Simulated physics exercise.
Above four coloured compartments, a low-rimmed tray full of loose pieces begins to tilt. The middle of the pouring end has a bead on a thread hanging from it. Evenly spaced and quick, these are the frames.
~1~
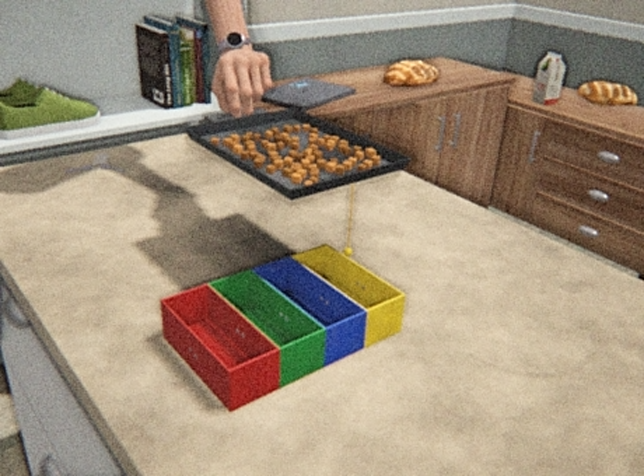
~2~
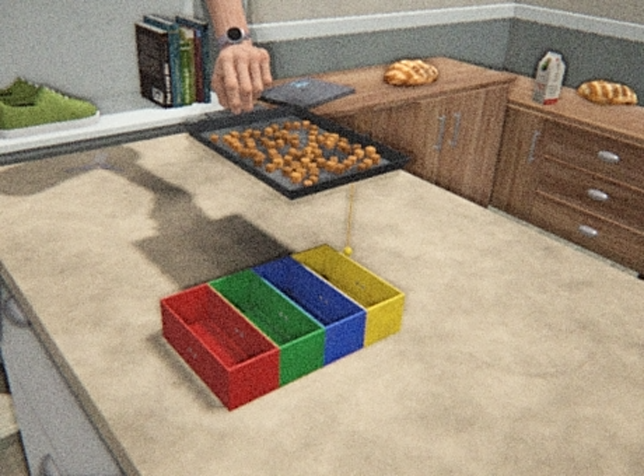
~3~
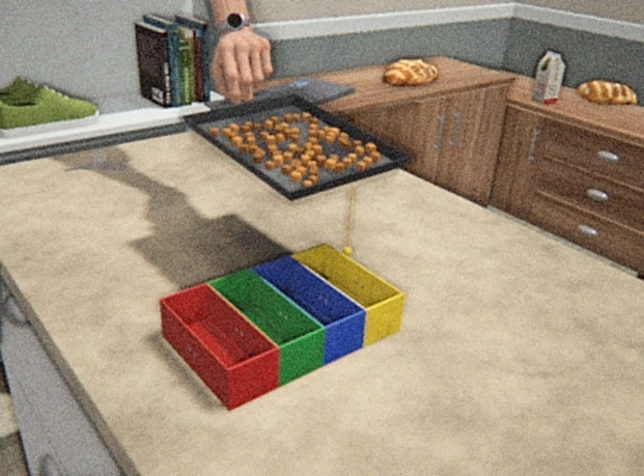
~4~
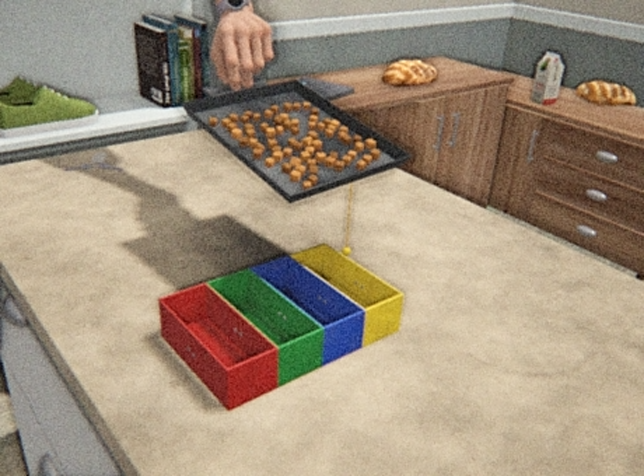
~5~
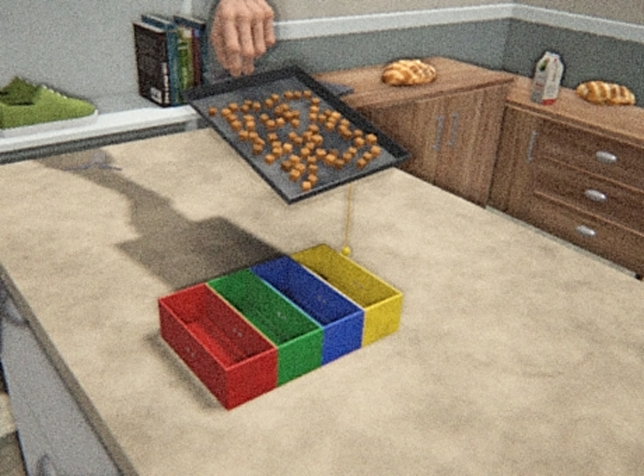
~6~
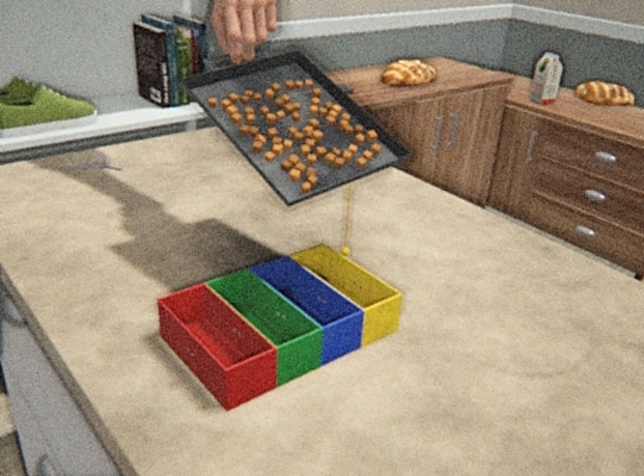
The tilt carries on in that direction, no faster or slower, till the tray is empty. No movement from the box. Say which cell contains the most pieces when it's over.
It is the blue cell.
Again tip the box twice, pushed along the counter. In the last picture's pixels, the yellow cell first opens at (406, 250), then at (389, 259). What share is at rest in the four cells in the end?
First about 100, then 100 per cent.
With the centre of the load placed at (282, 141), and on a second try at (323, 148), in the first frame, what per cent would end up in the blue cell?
Roughly 60 per cent, and 60 per cent.
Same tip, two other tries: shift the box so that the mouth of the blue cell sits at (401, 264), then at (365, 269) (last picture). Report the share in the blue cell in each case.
Roughly 0% on the first try and 20% on the second.
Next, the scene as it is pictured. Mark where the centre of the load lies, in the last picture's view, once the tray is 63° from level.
Look around (317, 166) in the last picture.
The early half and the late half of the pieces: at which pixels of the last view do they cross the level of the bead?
Half one: (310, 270), half two: (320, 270).
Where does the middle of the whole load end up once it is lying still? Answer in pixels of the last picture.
Roughly at (323, 324), give or take.
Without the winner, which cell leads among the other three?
The answer here is that yellow cell.
Shortly afterwards, tray tipped steeply; all but a few on the tray; only a few falling or outside the box.
Next, tray tipped right over; near two thirds on the tray; a little in the green cell; a little in the blue cell; only a few in the yellow cell; near a quarter falling or outside the box.
Some moments later, tray tipped past a quarter turn; near half in the blue cell; near a quarter in the yellow cell; a little in the green cell; a little falling or outside the box.
In the end, tray tipped past a quarter turn; near half in the blue cell; near a quarter in the yellow cell; a little in the green cell; none at all in the red cell; a little outside the box.
